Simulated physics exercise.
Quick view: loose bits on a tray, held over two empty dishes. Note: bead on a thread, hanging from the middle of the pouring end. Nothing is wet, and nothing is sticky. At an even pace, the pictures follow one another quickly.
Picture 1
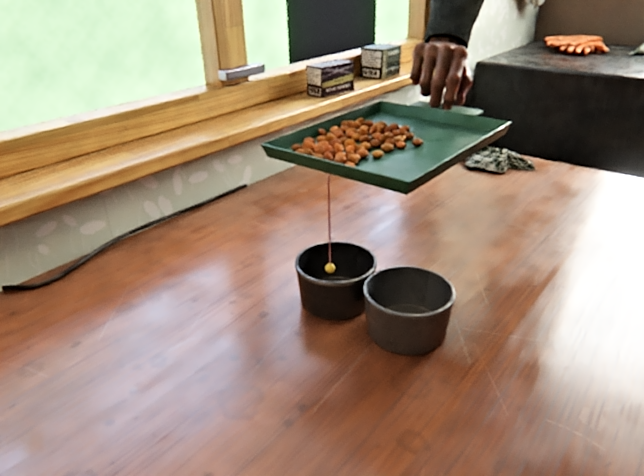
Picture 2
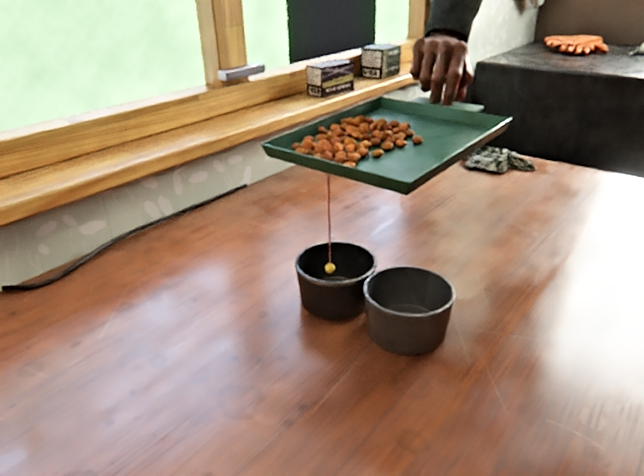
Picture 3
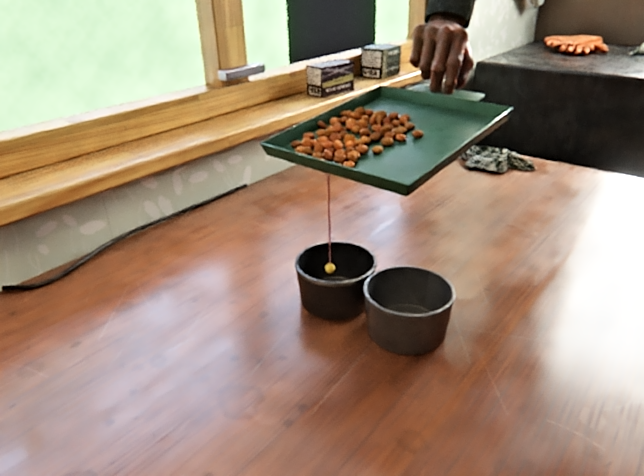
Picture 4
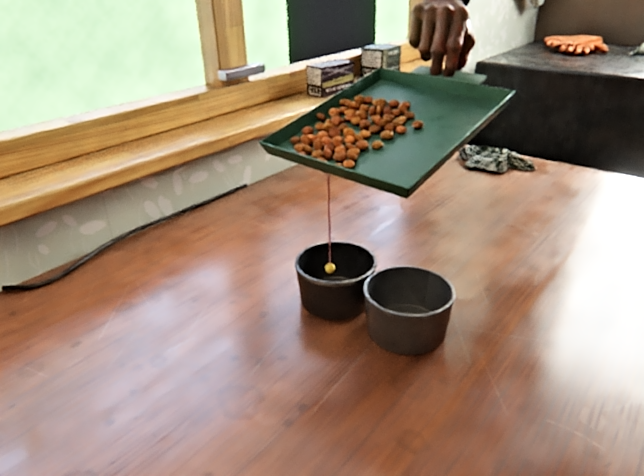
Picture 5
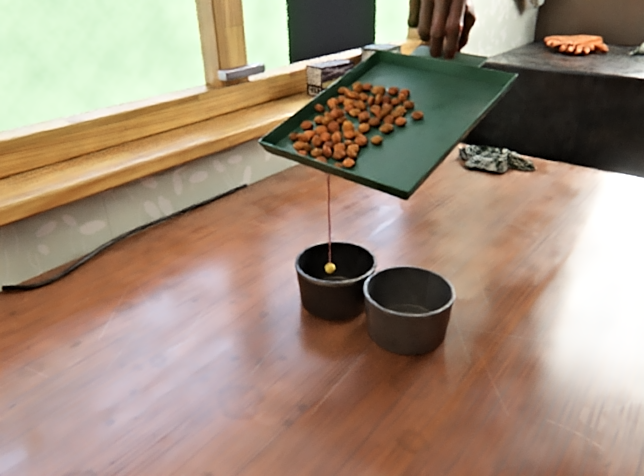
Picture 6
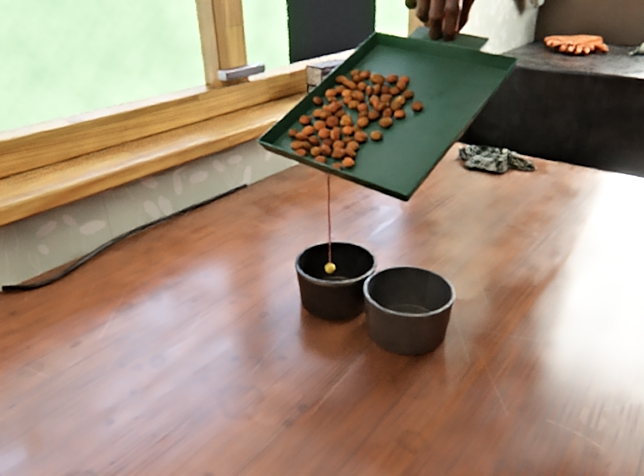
Wooden table by a window, a hand steadily raising the far end of a green tray of brown kibble above two dark bowls.
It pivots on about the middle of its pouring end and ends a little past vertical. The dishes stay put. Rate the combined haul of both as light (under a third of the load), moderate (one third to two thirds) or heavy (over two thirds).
A light haul.
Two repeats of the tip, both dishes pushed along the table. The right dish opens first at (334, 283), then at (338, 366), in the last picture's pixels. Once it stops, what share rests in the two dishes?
20 and 10 %.
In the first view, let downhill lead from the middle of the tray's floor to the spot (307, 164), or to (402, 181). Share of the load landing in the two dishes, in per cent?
0 % then 40 %, roughly.
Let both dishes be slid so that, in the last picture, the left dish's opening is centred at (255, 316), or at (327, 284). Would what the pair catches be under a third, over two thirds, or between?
For the first spot it's under a third, and for the next one it's in the middle band.
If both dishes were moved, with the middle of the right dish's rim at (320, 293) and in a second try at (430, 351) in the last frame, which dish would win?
Placement one gives the one at right, placement two gives the one at left.
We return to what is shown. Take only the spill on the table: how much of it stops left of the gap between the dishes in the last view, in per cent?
Roughly 80 percent.
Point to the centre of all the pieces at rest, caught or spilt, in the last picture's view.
About (333, 372).
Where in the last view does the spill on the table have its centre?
Near (333, 372).
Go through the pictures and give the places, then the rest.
Corners of the pouring end at (267, 143) and (408, 179), level; middle of the load at (366, 140), bits of cat kibble; left dish at (311, 294); right dish at (384, 327); bead on its thread at (330, 268), in the first picture.
Corners of the pouring end at (267, 143) and (407, 180), level; middle of the load at (366, 139), in the second picture.
Corners of the pouring end at (266, 142) and (407, 181), tipped barely, lowest at the right corner; middle of the load at (365, 134), in the third picture.
Corners of the pouring end at (265, 141) and (407, 184), tipped a little, lowest at the right corner; middle of the load at (365, 126), in the fourth picture.
Corners of the pouring end at (264, 140) and (406, 187), tipped clearly, lowest at the right corner; middle of the load at (364, 116), in the fifth picture.
Corners of the pouring end at (263, 139) and (406, 190), tipped clearly, lowest at the right corner; middle of the load at (363, 108); left dish at (311, 294); right dish at (384, 327), in the sixth picture.
Soon, tray tipped steeply; most on the tray; about a quarter in the air.
A while on, tray tipped past a quarter turn; most outside both; about a quarter in the air.
Towards the end, tray tipped past a quarter turn; a stray few in the right dish; nearly all outside both.
Finally, tray tipped past a quarter turn; a stray few in the right dish; none in the left dish; nearly all outside both.
